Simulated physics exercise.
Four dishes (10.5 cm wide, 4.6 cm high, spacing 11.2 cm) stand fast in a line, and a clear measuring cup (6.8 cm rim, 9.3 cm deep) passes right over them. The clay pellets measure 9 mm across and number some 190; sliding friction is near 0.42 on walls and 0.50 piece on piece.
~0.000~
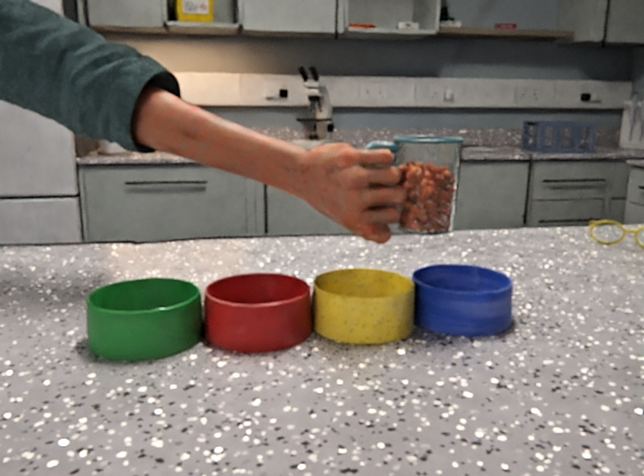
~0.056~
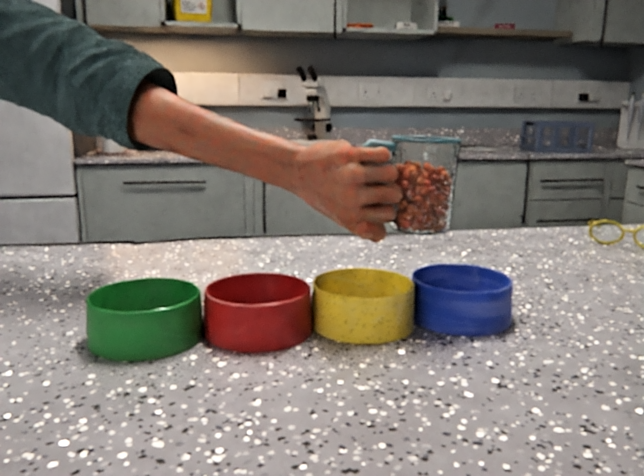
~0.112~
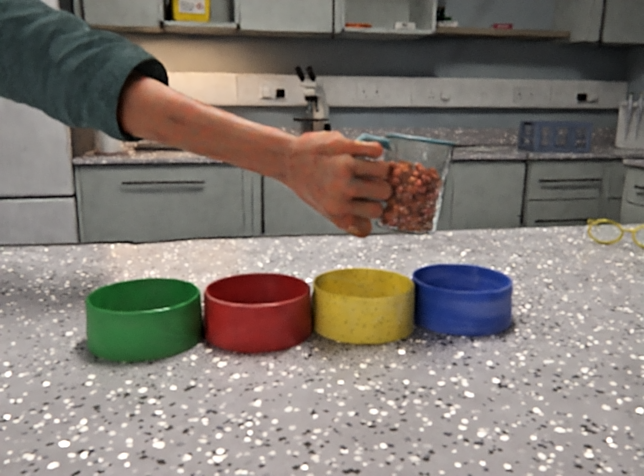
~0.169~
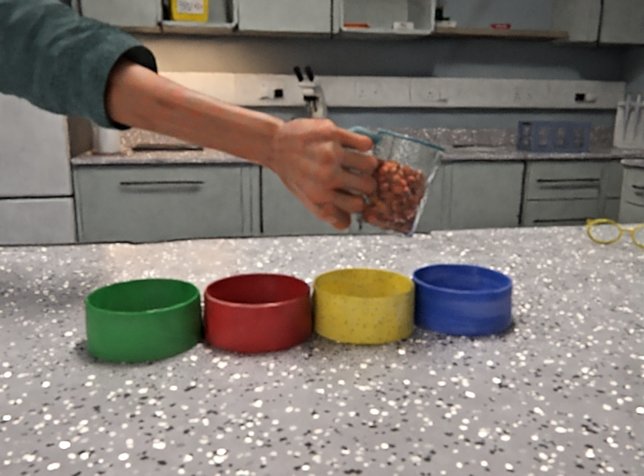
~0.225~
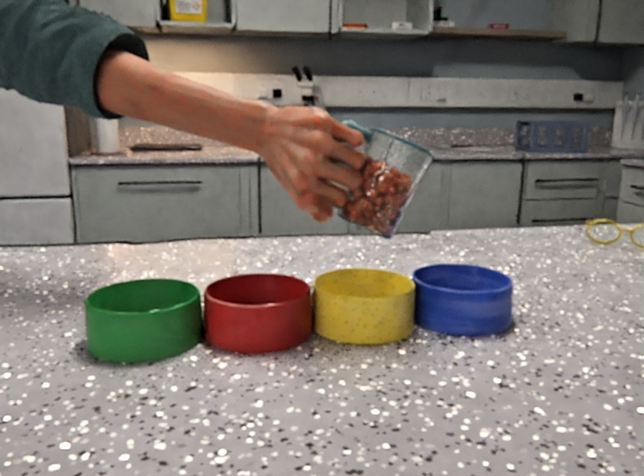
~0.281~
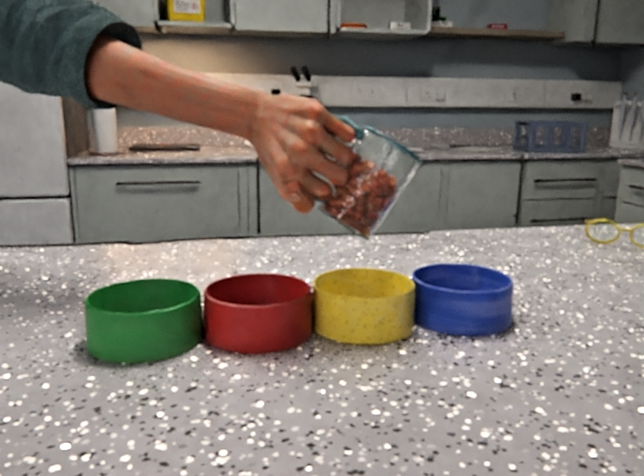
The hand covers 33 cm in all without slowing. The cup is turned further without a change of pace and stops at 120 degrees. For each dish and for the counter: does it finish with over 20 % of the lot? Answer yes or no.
Red: Yes, blue: No, green: Yes, yellow: No, counter: No.
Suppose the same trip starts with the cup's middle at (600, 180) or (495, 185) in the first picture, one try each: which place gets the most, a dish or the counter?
The winner: Yellow; red.
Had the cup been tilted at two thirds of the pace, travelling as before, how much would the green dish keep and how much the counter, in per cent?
Green 100, counter 0.
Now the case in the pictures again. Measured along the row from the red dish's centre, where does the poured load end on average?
About 5 cm to its left.
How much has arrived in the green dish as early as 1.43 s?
Near 45 per cent so far.
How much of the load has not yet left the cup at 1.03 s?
About 50 per cent.
After 0.73 s, tilt 98 degrees; cup holds 100 %.
After 1.03 s, tilt 120 degrees; cup holds 50 %, red 40 %.
After 1.43 s, tilt 120 degrees; cup holds 0 %, red 45 %, green 45 %.
By 1.9 s all is still; red 45 %, blue 0 %, green 45 %, yellow 0 %, counter 5 %.
